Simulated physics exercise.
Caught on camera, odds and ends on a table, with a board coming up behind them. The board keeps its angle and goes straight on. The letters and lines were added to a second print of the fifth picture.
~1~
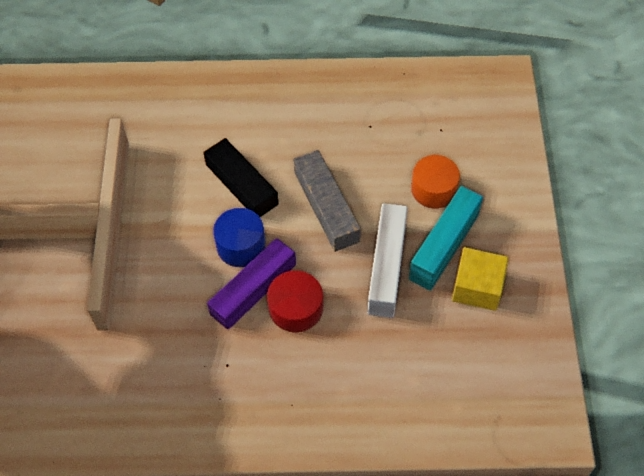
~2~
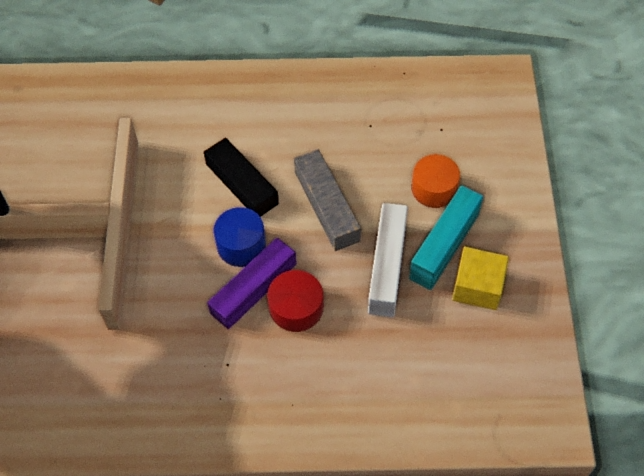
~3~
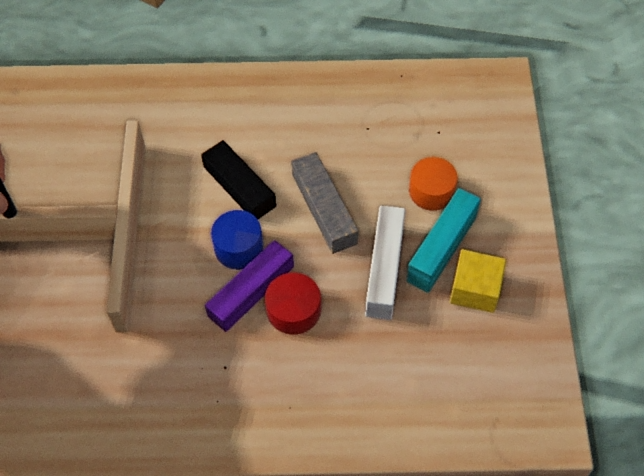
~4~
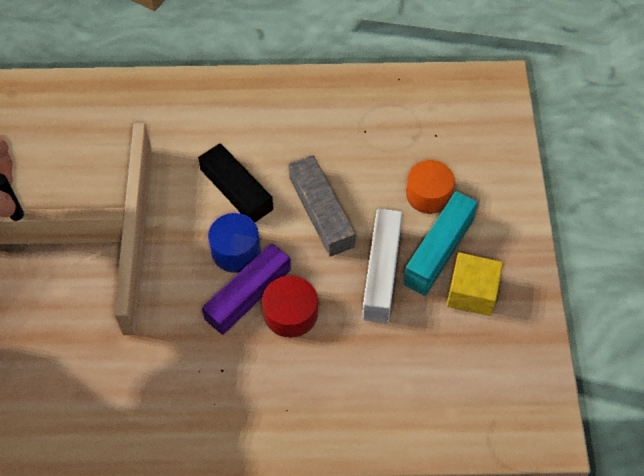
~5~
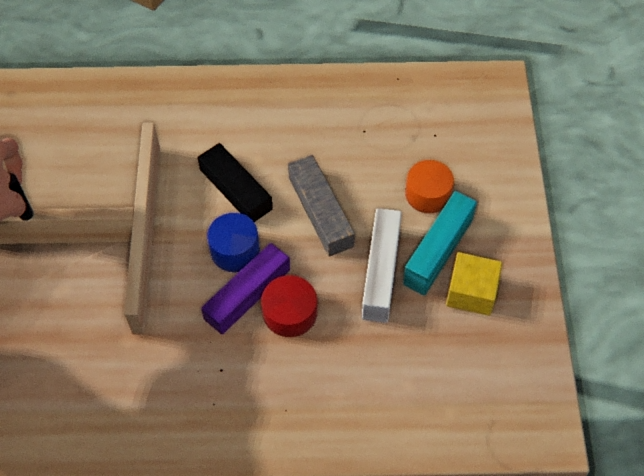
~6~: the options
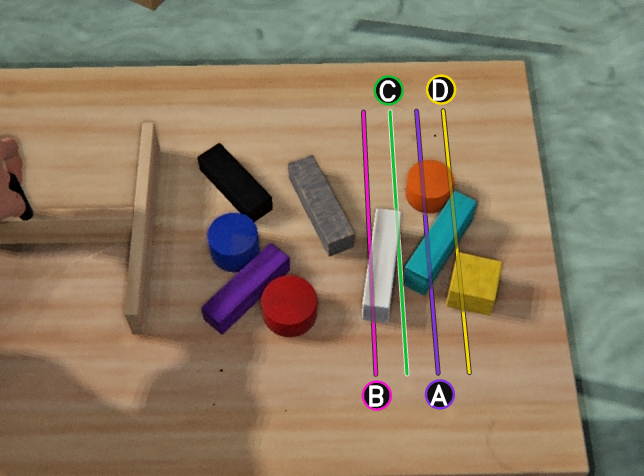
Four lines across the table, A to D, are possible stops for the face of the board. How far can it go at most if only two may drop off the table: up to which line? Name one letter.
D.
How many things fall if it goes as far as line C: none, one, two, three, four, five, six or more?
In all, none.
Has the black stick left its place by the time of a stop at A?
By then, yes.
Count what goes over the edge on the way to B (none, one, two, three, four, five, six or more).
The count is none.
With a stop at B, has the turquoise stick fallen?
No.
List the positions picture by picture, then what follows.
In the first picture, blue tin (240, 238); turquoise stick (446, 238); white stick (388, 260).
In the second picture, board (115, 208); yellow block (481, 279).
In the third picture, board (124, 211); orange tin (433, 184).
In the fourth picture, board (131, 213); grey bar (322, 205).
In the fifth picture, board (140, 213); blue tin (234, 242); turquoise stick (441, 243); white stick (382, 265).
On the marked copy, A at (427, 232); B at (369, 233); C at (398, 232); D at (455, 231).
With D. Early on, board (253, 211); red tin (325, 319); black stick (277, 184).
Further on, board (367, 209); yellow block (512, 295); turquoise stick (493, 252).
At the end, board (454, 208); yellow block over the edge; turquoise stick over the edge; two fallen.
As for the rest, A is within the limit but short; B is within the limit but short; C is within the limit but short.
